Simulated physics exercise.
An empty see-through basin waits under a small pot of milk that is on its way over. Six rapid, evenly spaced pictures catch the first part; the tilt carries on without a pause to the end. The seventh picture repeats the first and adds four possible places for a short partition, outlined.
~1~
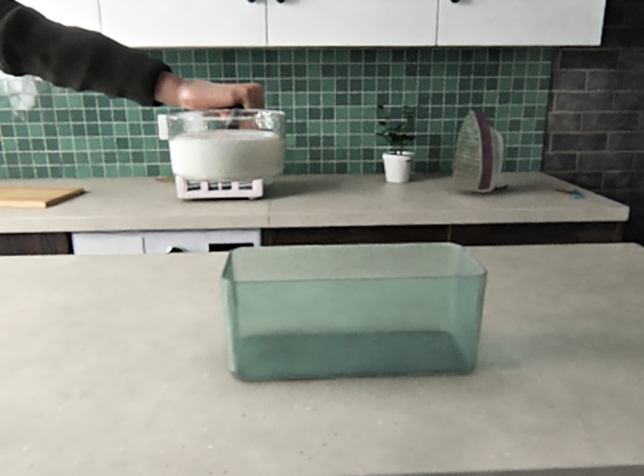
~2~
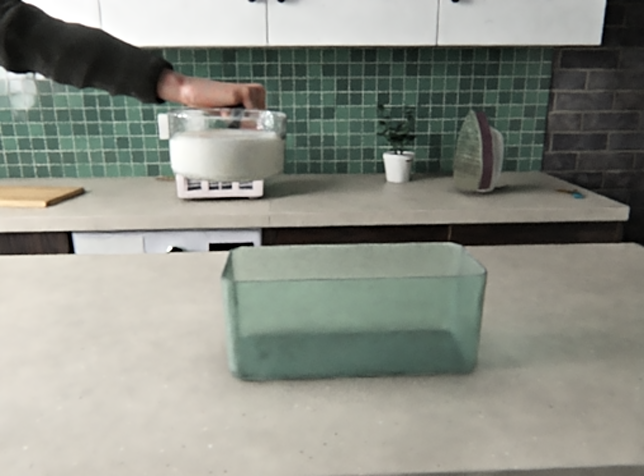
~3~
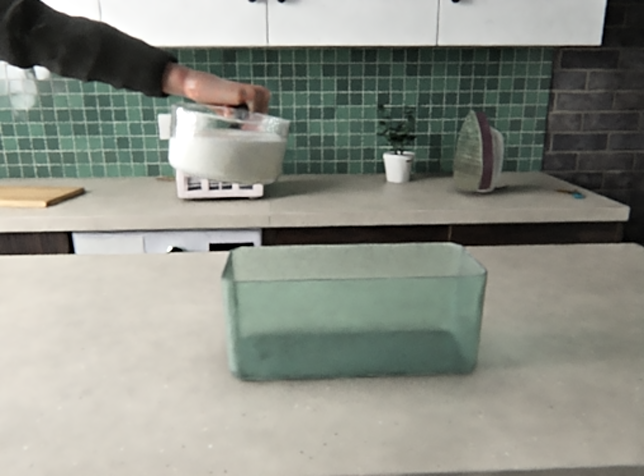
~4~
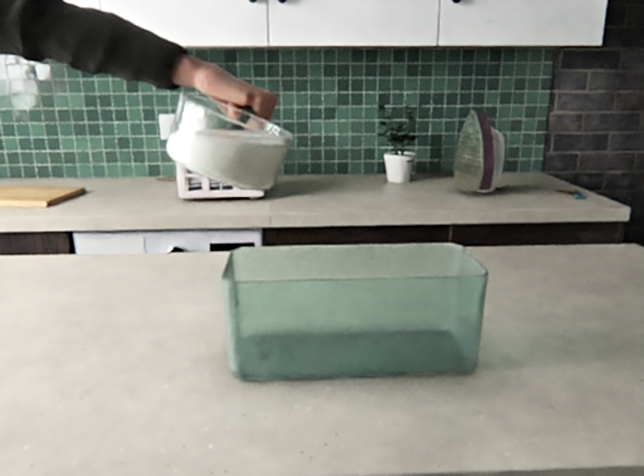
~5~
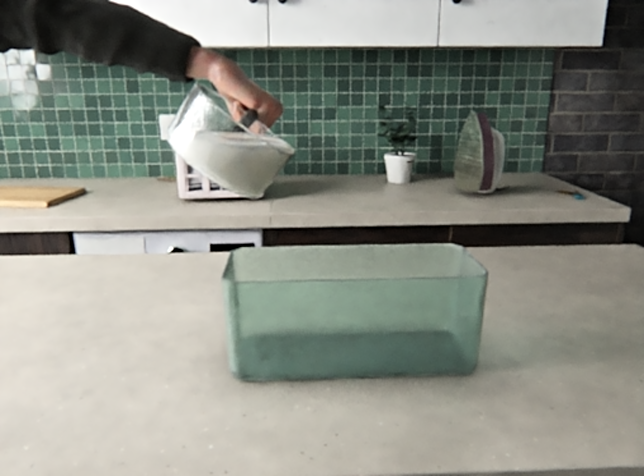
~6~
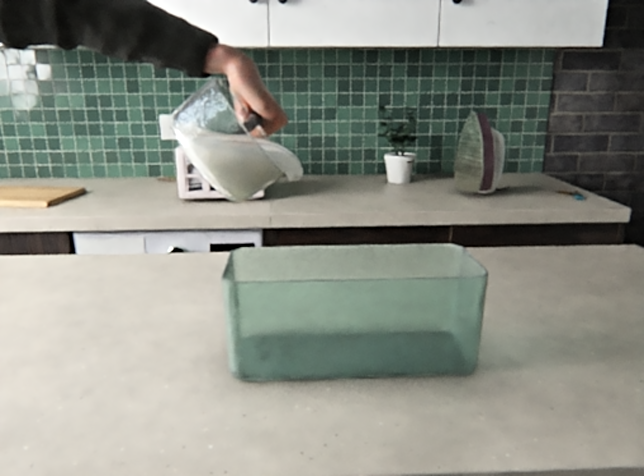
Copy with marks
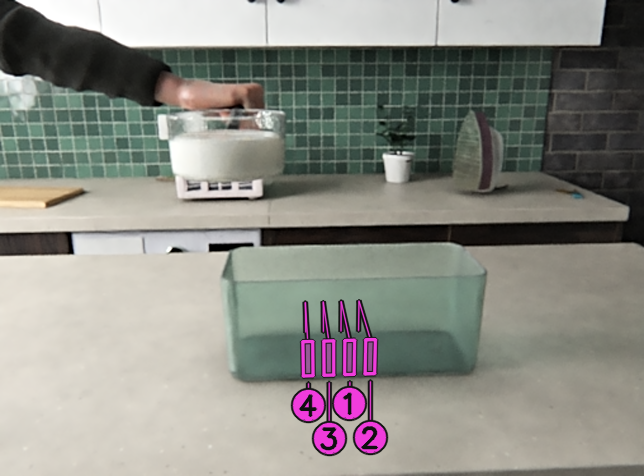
The clip opens with a dark-sleeved arm holding a clear pot of milk upright beyond an empty, see-through green basin on the near counter. The hand tilts the pot to the right, slightly at first and then steeply, and the milk shifts toward the lowered side and just crosses the lip.
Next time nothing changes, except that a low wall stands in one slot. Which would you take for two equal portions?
Place 3 does it best.
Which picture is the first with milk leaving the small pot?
Picture 5.
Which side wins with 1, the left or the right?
More ends on the left.
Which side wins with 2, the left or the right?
The left side.
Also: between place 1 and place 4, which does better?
That would be 4.
On the marked copy, 1 at (349, 381); 2 at (370, 381); 3 at (329, 382); 4 at (308, 383).
With 1, about 83 % ends left of the wall and 14 % right of it; 3 % is lost outside.
With 2, about 86 % ends left of the wall and 10 % right of it; 4 % is lost outside.
With 3, about 52 % ends left of the wall and 45 % right of it.
With 4, about 32 % ends left of the wall and 67 % right of it.
